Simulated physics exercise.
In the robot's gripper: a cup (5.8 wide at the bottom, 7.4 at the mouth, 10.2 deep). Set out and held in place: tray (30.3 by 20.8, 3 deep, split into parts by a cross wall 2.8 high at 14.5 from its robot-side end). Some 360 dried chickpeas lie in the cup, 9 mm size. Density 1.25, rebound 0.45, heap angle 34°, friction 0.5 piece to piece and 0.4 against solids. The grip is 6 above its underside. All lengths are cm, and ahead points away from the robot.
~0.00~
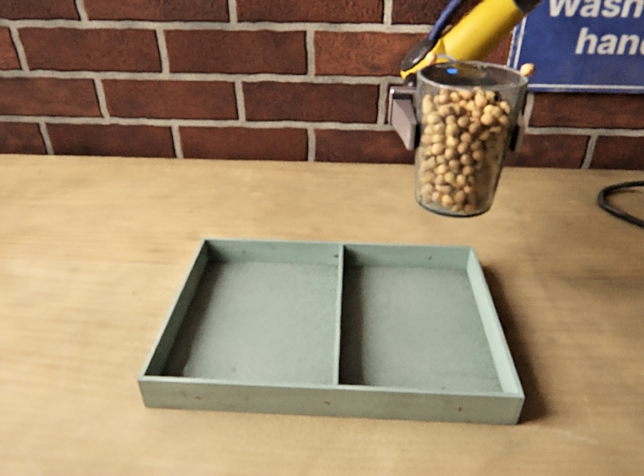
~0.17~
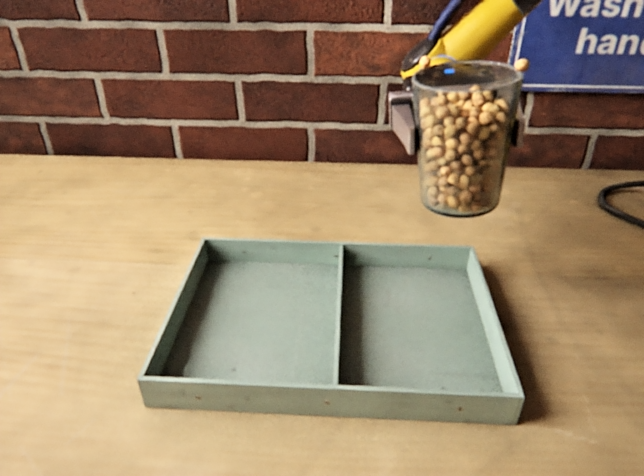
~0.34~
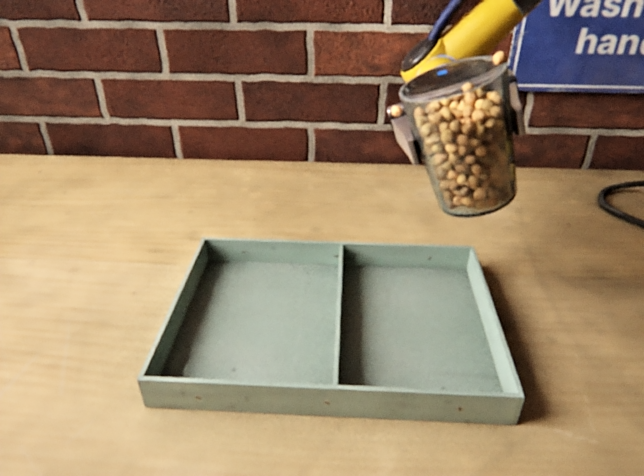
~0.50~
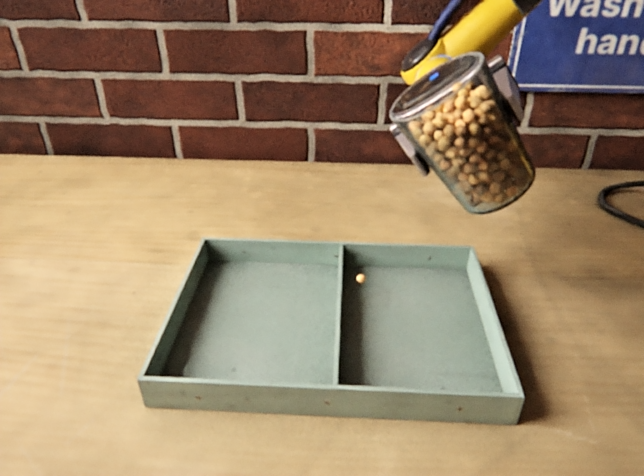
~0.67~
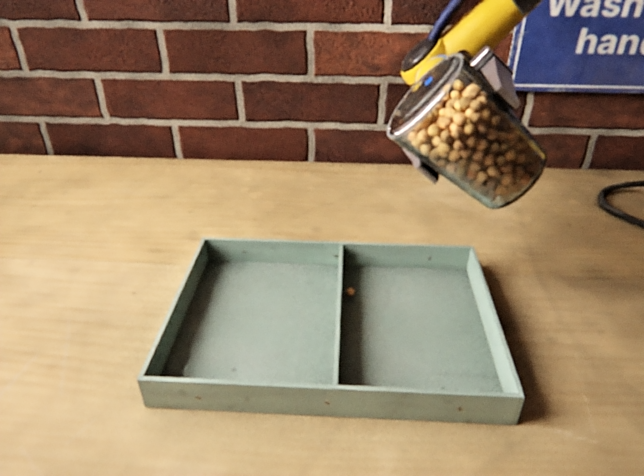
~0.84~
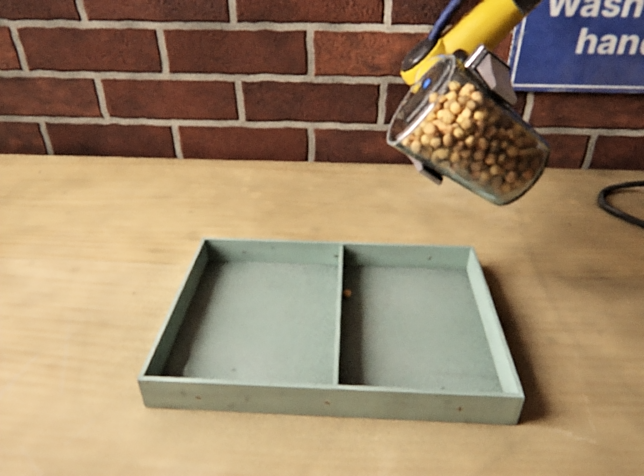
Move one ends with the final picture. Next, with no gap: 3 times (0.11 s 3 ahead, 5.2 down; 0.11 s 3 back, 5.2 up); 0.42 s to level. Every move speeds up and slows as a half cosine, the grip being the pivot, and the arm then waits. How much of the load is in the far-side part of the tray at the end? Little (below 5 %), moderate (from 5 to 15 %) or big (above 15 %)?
Share in the far-side part of the tray: Moderate (from 5 to 15 %).
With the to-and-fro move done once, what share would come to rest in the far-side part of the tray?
Then about 0 per cent.
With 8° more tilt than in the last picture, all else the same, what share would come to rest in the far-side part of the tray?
It would be near 15 per cent.
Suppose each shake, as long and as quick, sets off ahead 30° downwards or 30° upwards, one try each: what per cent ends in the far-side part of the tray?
Some 15 and 65 per cent.
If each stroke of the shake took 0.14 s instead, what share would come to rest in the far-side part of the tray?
Then about 0 per cent.
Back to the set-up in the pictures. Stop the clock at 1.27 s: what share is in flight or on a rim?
Some 6 per cent.
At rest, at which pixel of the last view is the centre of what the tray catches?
At about (260, 323).
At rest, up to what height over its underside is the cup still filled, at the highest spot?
About 9.0 cm.
By 1.27 s, tilted 56° forward, highest piece 23 above the table; 338 in the cup, 4 in the far-side part, 2 in the robot-side part, 21 in flight or on a rim.
By 1.70 s, tilted 29° forward, highest piece 23 above the table; 319 in the cup, 33 in the far-side part, 7 in the robot-side part, 6 on the table or floor.
By 2.12 s, level, highest piece 24 above the table; 319 in the cup, 31 in the far-side part, 8 in the robot-side part, 7 on the table or floor.
By 3.17 s, level, highest piece 24 above the table; 319 in the cup, 31 in the far-side part, 8 in the robot-side part, 7 on the table or floor.
Final count, 319 in the cup, 31 in the far-side part, 8 in the robot-side part, 7 on the table or floor. That is 8 % in the far-side part of the tray.
